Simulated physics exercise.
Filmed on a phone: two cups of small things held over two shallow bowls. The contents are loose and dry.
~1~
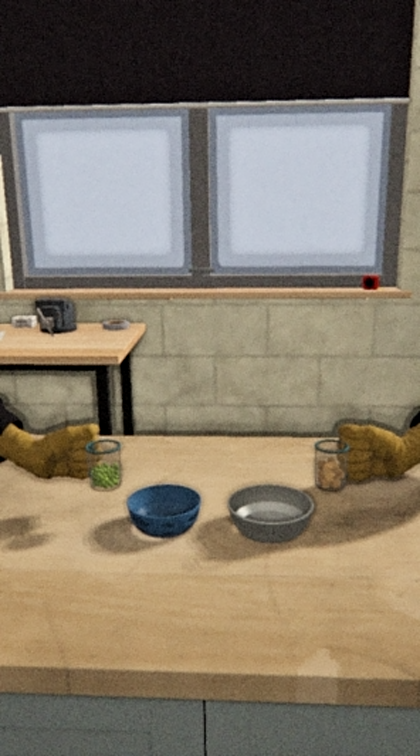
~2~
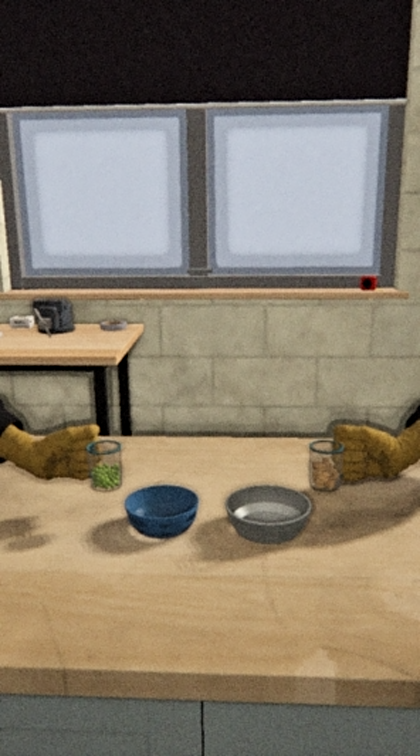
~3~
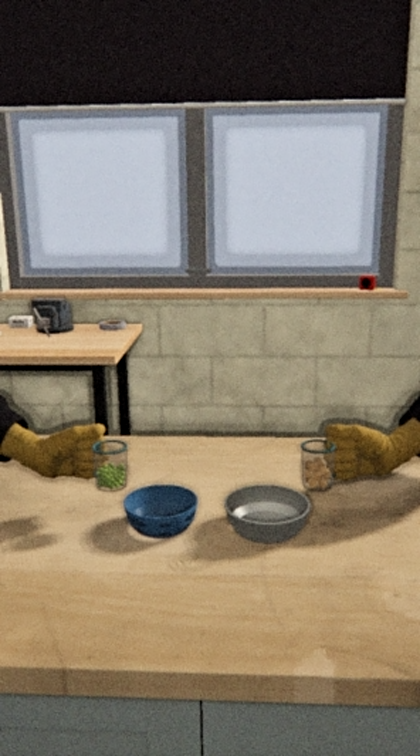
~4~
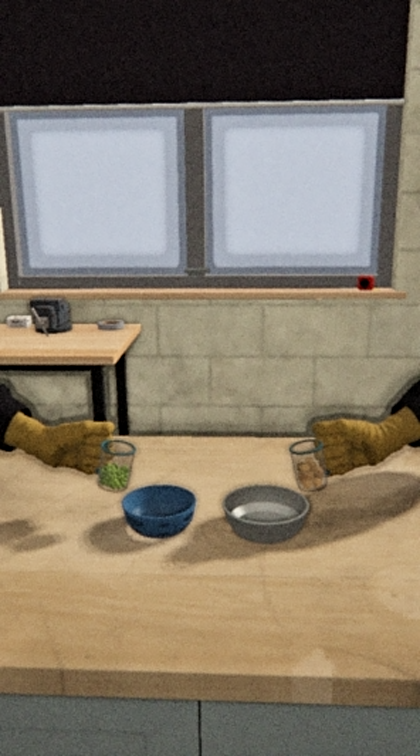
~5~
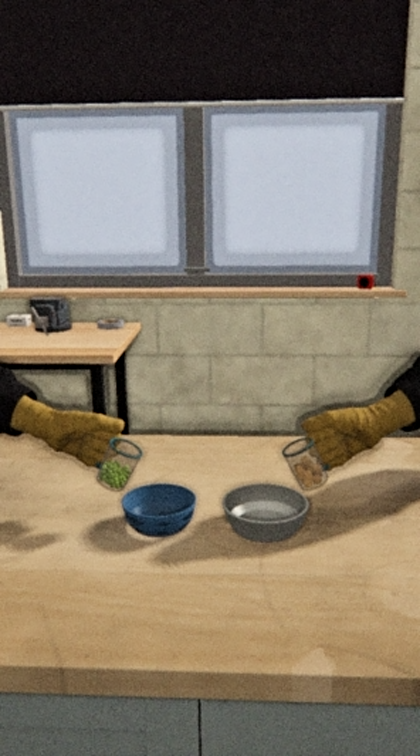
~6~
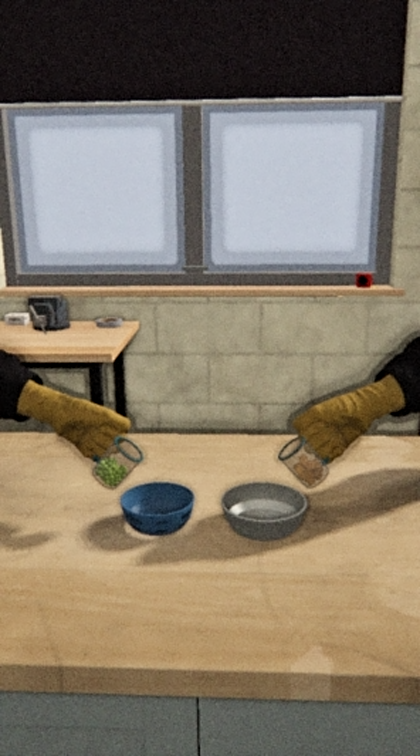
Two gloved hands holding clear cups, green peas on the left and small brown pieces on the right, moved slightly inward, then tilted them toward a blue bowl and a gray bowl.
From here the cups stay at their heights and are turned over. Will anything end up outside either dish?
My prediction: Left dish: Nothing outside. Right: Nothing outside.
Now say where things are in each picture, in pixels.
In the first frame, left dish at (159, 521), empty; left cup at (105, 466), holding dried peas, just above its dish; right dish at (271, 526), empty; right cup at (331, 466), holding small wooden cubes, just above its dish.
In the second frame, left cup at (105, 466), upright; right cup at (326, 466), upright.
In the third frame, left cup at (111, 466), upright; right cup at (318, 466), upright.
In the fourth frame, left cup at (116, 466), tipped 11°; right cup at (309, 466), tipped 11°.
In the fifth frame, left cup at (118, 465), tipped 26°; right cup at (306, 465), tipped 26°.
In the sixth frame, left dish at (153, 518); left cup at (117, 464), tipped 40°; right dish at (265, 523); right cup at (304, 463), tipped 40°.
Then, 0.39 s after the last picture, left, all still in the cup; right, all still in the cup.
Then, 0.73 s after the last picture, left, most still in the cup, a small part in the dish, a small part in the air; right, all still in the cup.
Then, 1.02 s after the last picture, left, all in the dish; right, nearly all in the dish, a small part in the air.
At rest, left, all in the dish, none outside the dish; right, all in the dish, none outside the dish.
